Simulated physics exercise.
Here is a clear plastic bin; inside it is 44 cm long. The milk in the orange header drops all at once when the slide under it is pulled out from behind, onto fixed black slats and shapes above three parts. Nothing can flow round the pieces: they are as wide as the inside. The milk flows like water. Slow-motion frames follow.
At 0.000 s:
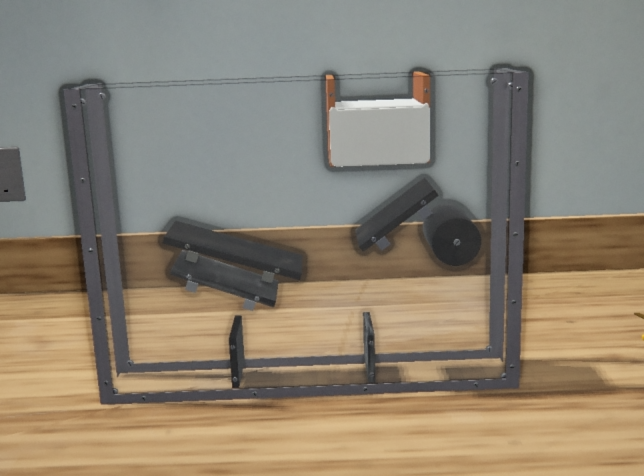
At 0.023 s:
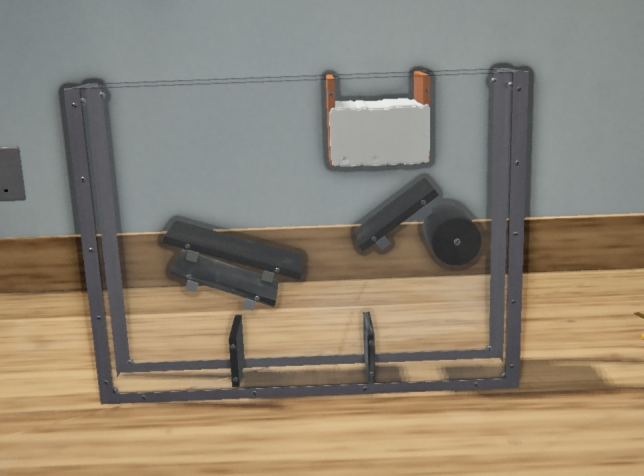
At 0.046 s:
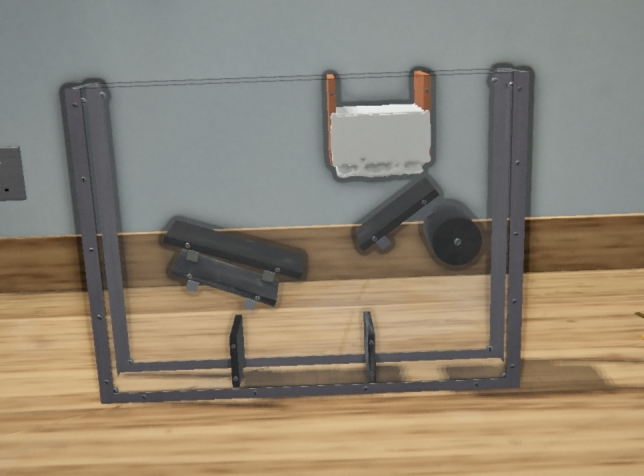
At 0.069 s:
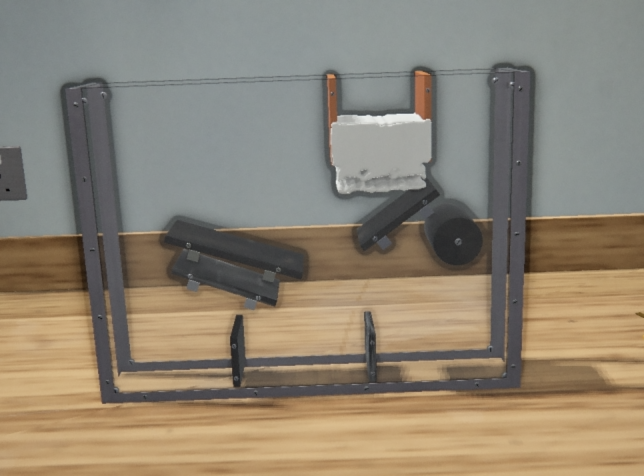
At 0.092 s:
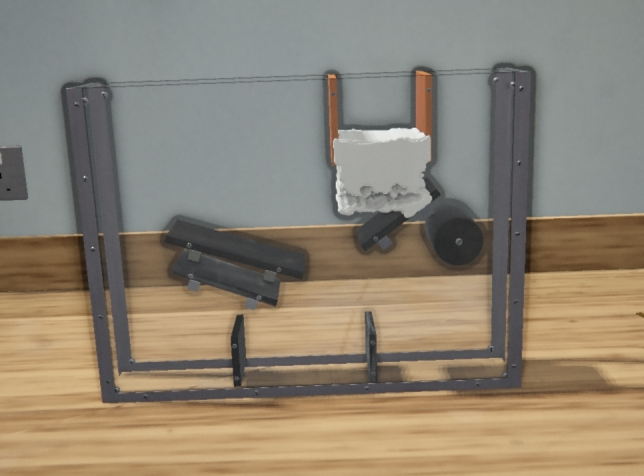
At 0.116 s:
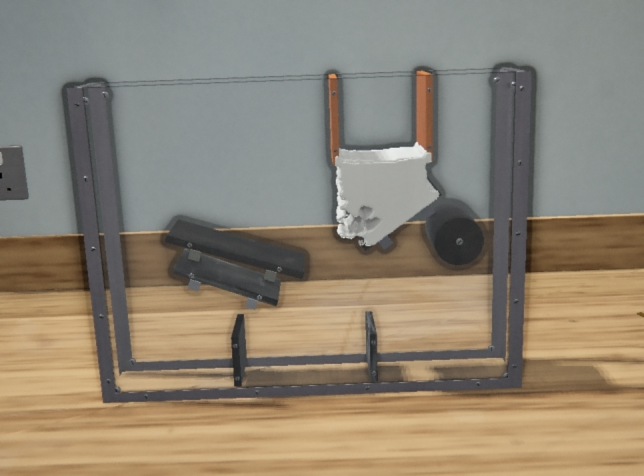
White milk drops from between the orange strips of a header at the upper right of a clear bin, its lower edge turning ragged as it meets the dark angled piece below and slants toward the left, while everything else stays still.
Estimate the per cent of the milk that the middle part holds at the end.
The middle part gets about 75 per cent.
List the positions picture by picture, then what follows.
In the first frame, the milk has come down to (390, 159); the highest of it is at (341, 109); the piece under the header is centred near (399, 221); divider tops at (232, 340) and (371, 336).
In the second frame, the milk has come down to (374, 165); the highest of it is at (393, 107).
In the third frame, the milk has come down to (384, 175); the highest of it is at (413, 112).
In the fourth frame, the milk has come down to (347, 193); the highest of it is at (347, 126); below the header it spans (339, 173) to (424, 171).
In the fifth frame, the milk has come down to (386, 212); the highest of it is at (344, 141); below the header it spans (340, 189) to (425, 188).
In the sixth frame, the milk has come down to (353, 238); the highest of it is at (345, 161); below the header it spans (341, 210) to (429, 186).
Then, 0.21 s in, 30 per cent is down, the largest part in the middle part.
Then, 0.35 s in, 68 per cent is down, the largest part in the middle part.
Then, 0.67 s in, 100 per cent is down, the largest part in the middle part.
Finally, the split from left to right is 18, 74 and 8 per cent.
